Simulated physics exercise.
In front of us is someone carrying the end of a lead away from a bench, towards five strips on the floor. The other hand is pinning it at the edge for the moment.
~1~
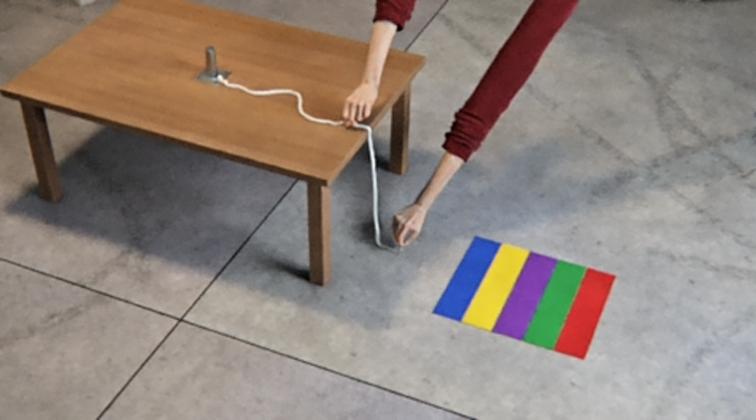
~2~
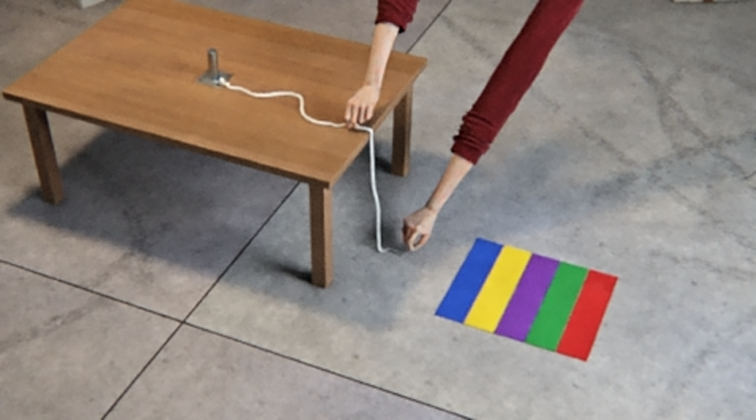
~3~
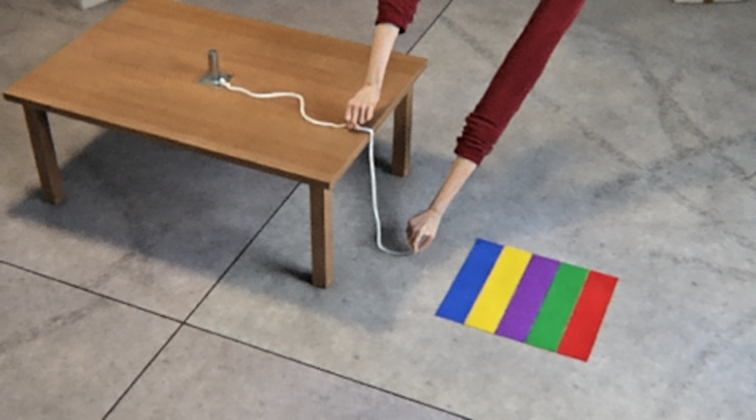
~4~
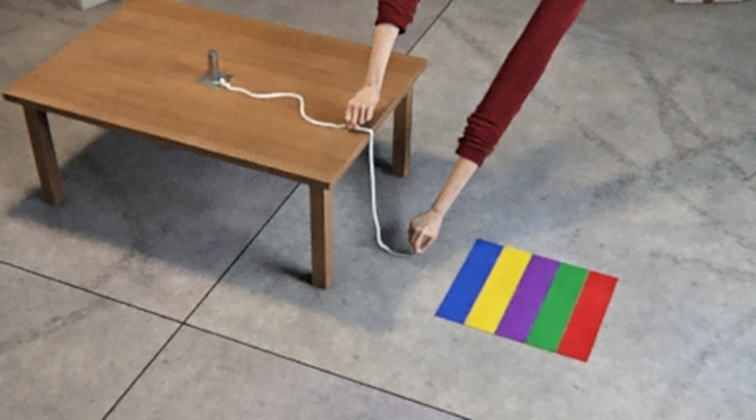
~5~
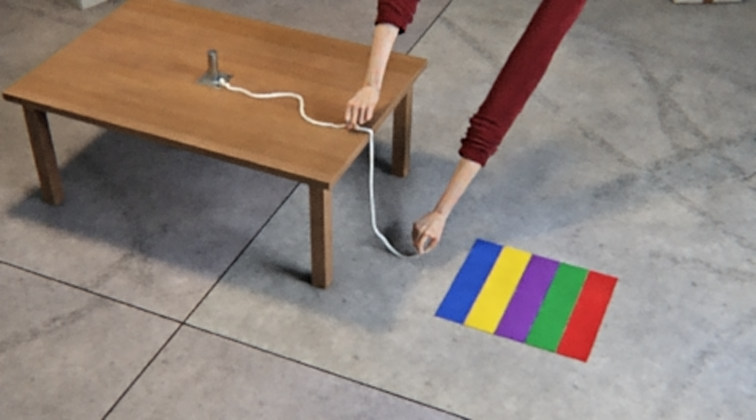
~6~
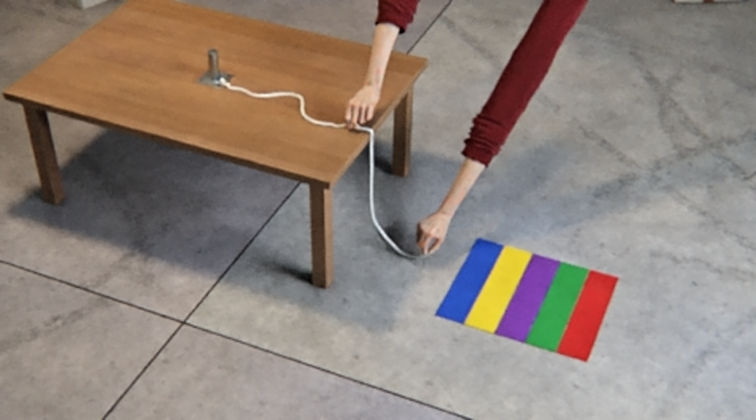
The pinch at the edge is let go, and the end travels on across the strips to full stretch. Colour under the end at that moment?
Purple.
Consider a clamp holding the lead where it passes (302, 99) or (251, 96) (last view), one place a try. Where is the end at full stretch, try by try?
Near (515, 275) and (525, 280).
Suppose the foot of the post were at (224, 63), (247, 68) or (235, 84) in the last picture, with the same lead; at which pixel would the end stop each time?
Close to (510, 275), (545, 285) and (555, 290) in that order.
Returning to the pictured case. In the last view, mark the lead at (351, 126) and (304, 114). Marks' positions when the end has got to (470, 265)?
The two spots land somewhere near (373, 140) and (331, 116).
Soon after, end near (470, 265); over blue.
After that, end near (506, 275); over yellow.
At the stop, end near (529, 282); over purple. The end stops over the purple strip.
